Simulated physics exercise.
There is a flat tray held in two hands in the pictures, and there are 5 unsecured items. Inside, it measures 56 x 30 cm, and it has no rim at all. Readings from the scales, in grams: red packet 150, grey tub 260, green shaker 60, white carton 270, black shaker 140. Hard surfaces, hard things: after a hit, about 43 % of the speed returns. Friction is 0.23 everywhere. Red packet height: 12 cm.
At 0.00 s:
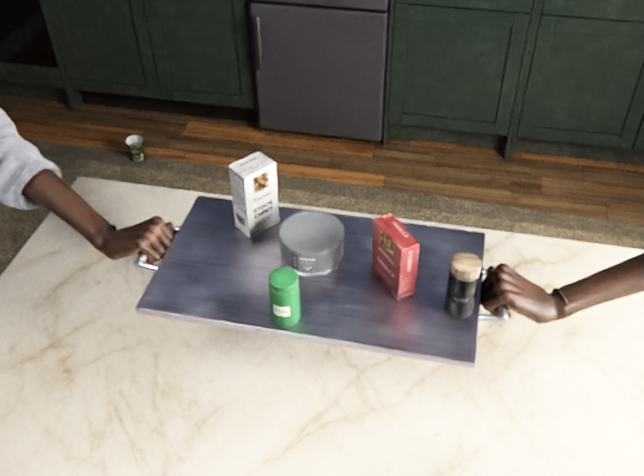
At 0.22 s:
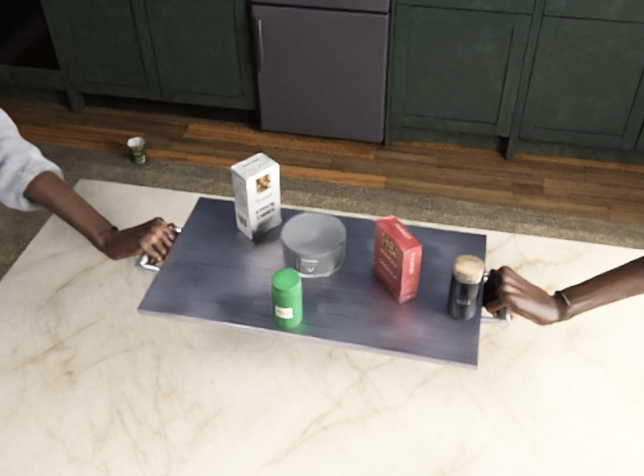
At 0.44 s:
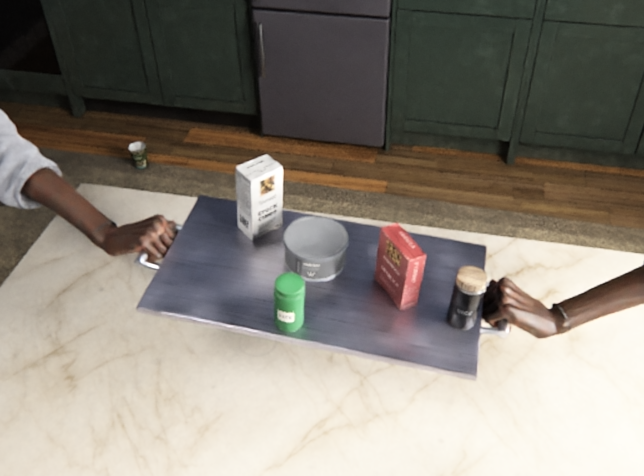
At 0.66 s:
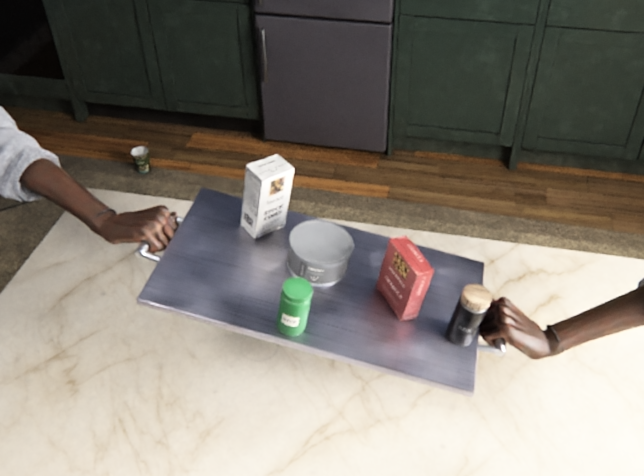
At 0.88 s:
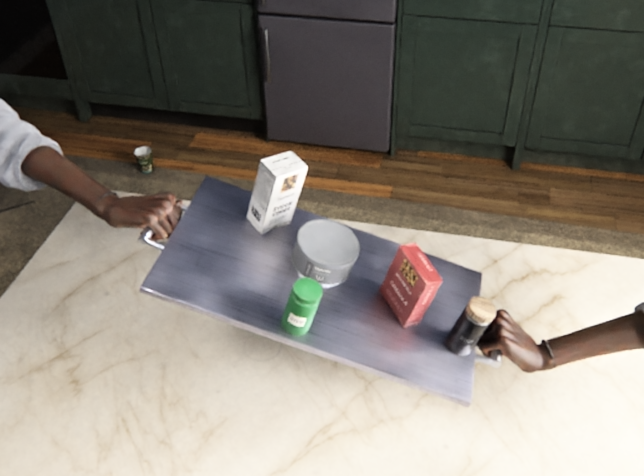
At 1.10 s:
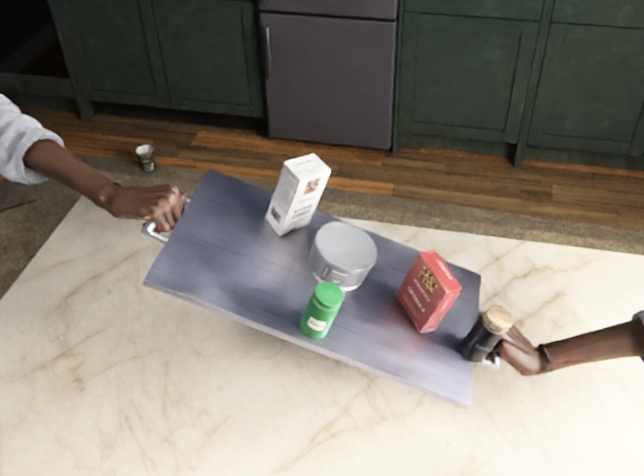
Two hands grip the end handles of a flat, rimless dark tray above a pale marble-patterned counter, seen from above, with green cabinets and a wood floor behind. A white carton stands at the back left, a grey tub near the middle, a green shaker in front, and a red packet and black shaker toward the right. The tray starts level, then tilts steadily right edge down, and the items slide a little rightward while the view stays nearly still.
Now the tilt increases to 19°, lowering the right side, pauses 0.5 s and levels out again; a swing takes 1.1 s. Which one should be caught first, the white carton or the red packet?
The second of the two.
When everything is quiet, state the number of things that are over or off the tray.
The count is 5.
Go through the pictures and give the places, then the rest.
Tray level; white carton (255, 195); red packet (394, 257), in the first picture.
Tray level; black shaker (465, 288); grey tub (314, 244), in the second picture.
Tray tilted 4°, right edge down; green shaker (289, 302); black shaker (467, 298), in the third picture.
Tray tilted 10°, right edge down; grey tub (319, 252); green shaker (295, 307), in the fourth picture.
Tray tilted 16°, right edge down; black shaker (471, 327); grey tub (325, 252), in the fifth picture.
Tray tilted 19°, right edge down; white carton (297, 195) 4 cm from its spot; red packet (427, 292) 3 cm from its spot, in the sixth picture.
By 1.60 s, tray tilted 19°, right edge down; red packet and black shaker now off the tray; white carton 30 cm from its spot near (433, 248); green shaker 28 cm from its spot.
By 2.00 s, tray tilted 16°, right edge down; grey tub, green shaker and white carton now off the tray.
When it is over (3.3 s), off the tray, red packet, grey tub, green shaker, white carton and black shaker. End places, in pixels of the last picture, white carton near (591, 341), red packet near (590, 310). White carton went at 1.76 s; red packet went at 1.42 s.
